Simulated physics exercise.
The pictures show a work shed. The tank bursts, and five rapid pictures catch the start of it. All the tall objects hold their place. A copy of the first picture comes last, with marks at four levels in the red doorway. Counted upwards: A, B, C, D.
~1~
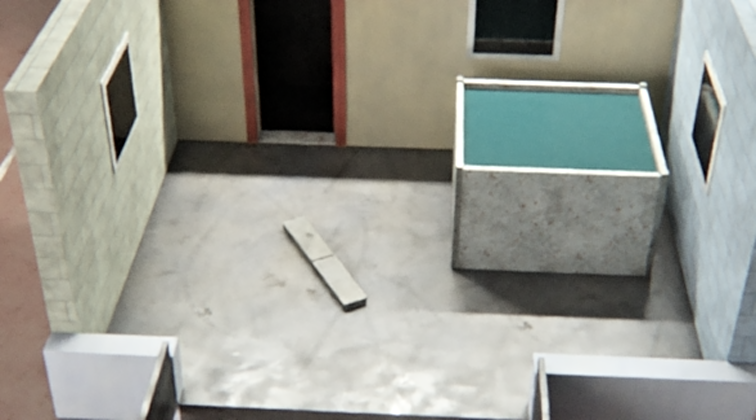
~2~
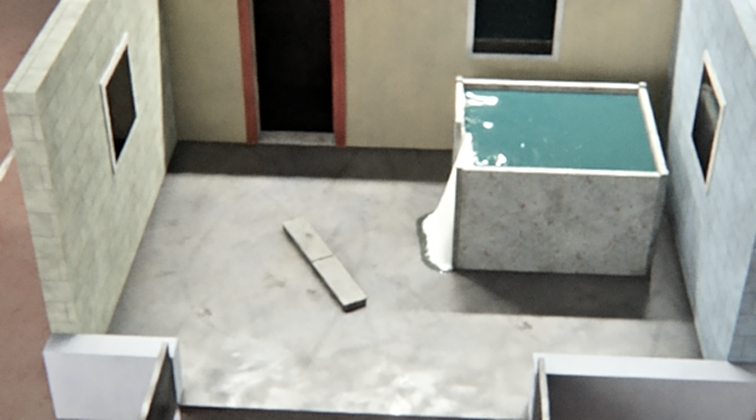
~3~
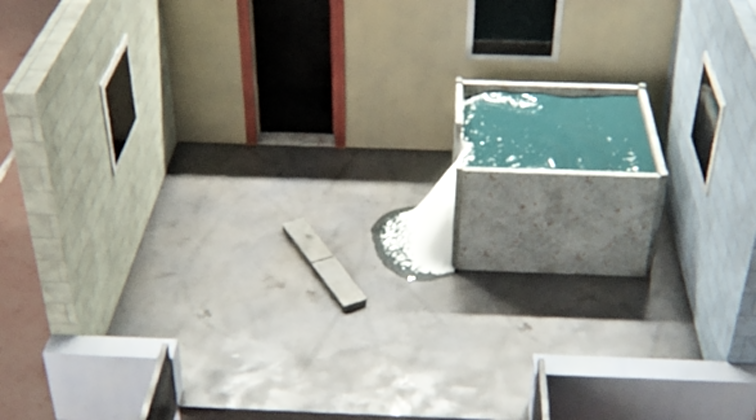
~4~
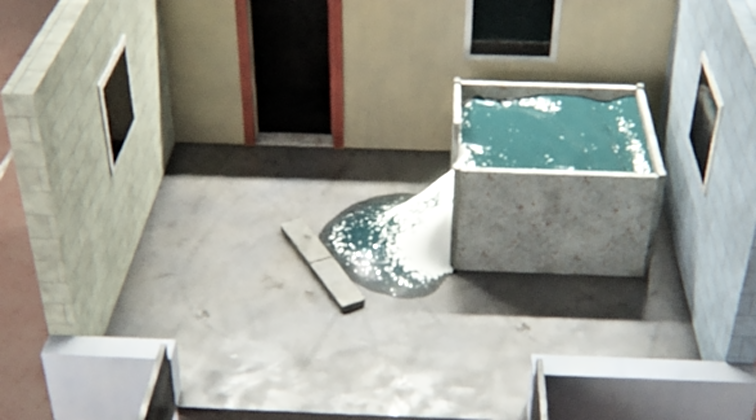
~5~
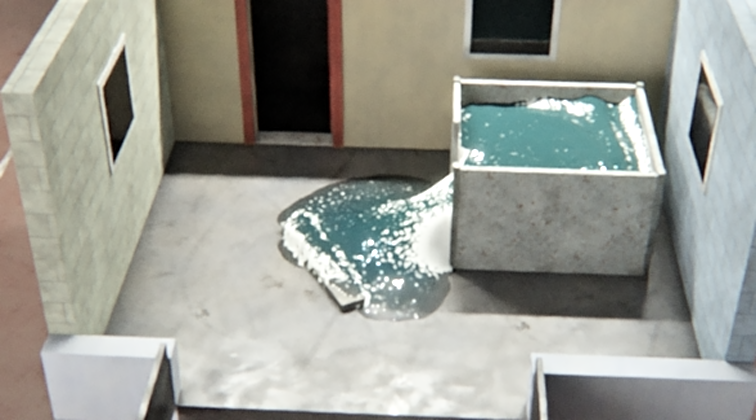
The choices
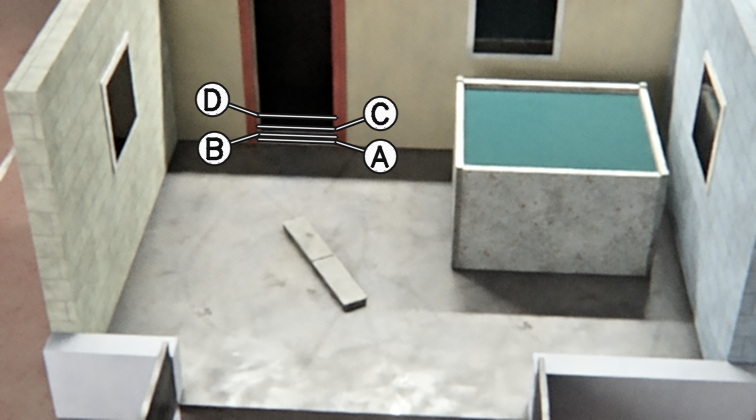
Water pours from the left side of a raised concrete tank in a walled yard, its surface rippling, and spreads leftward across the grey floor in a widening foamy pool that reaches and washes over a low slab.
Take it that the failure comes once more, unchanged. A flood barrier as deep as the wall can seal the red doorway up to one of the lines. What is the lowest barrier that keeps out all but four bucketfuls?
C will do.
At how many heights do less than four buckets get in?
Two of the four.
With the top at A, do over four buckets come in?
Yes.
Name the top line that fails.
B it is.
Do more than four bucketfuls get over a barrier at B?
Yes.
In white, A at (297, 140); B at (297, 135); C at (296, 127); D at (296, 116); from the bottom up A, B, C, D.
For line A, dozens of bucketfuls pour in.
For line B, about 8 bucketfuls get in.
For line C, a splash gets over, under a bucket.
For line D, nothing gets over.
